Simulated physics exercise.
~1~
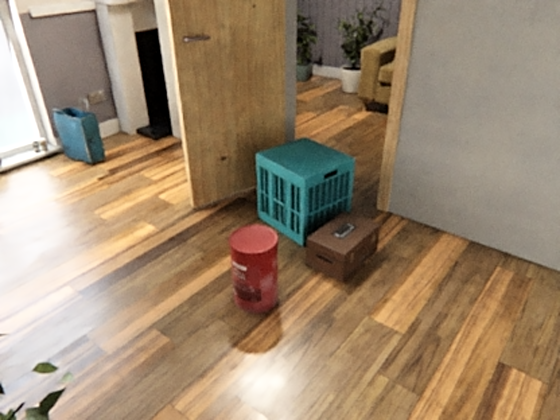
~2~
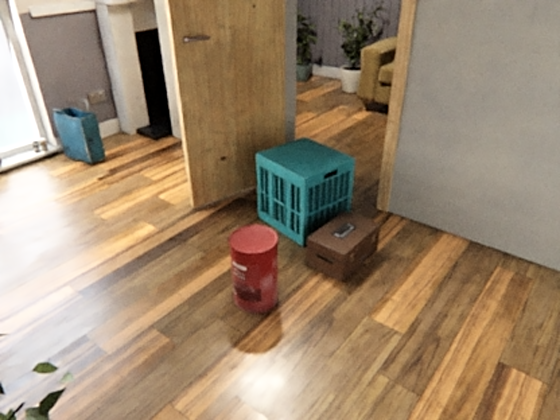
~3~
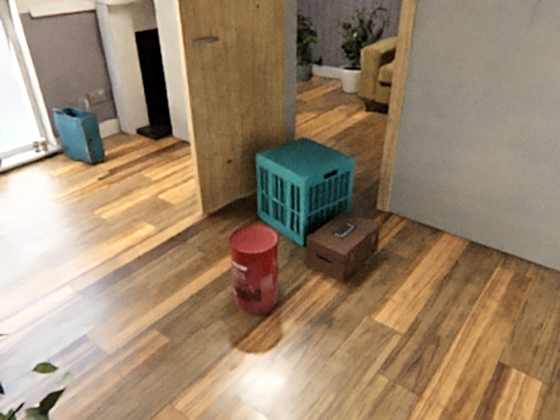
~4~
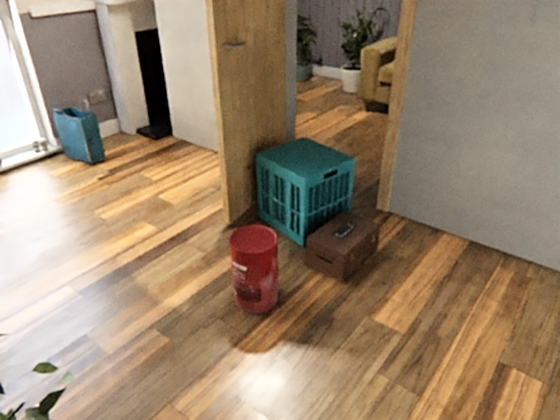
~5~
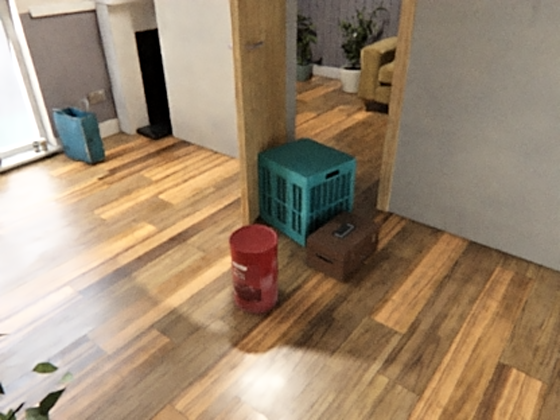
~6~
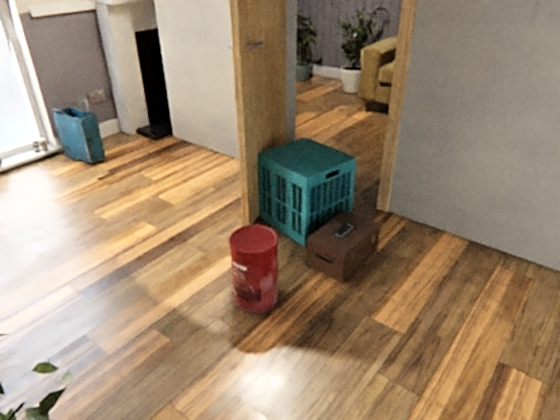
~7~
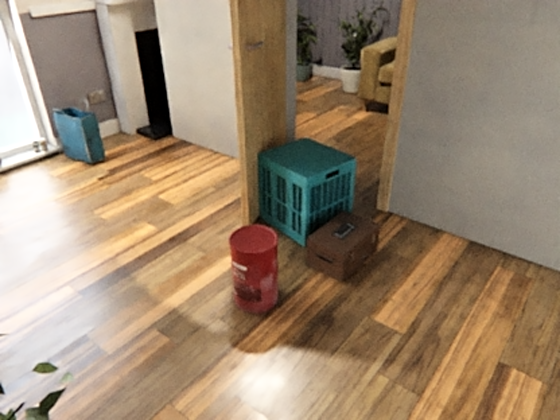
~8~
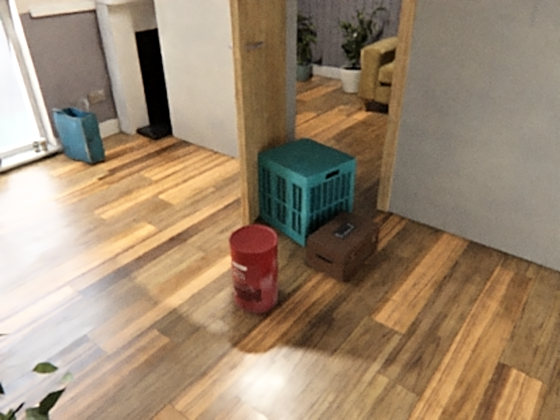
In this clip, a wooden door swings partway toward a doorway where a turquoise crate, a brown toolbox and a red pail sit on the wood floor, then stops beside the crate, still well open, while the three objects stay in place.
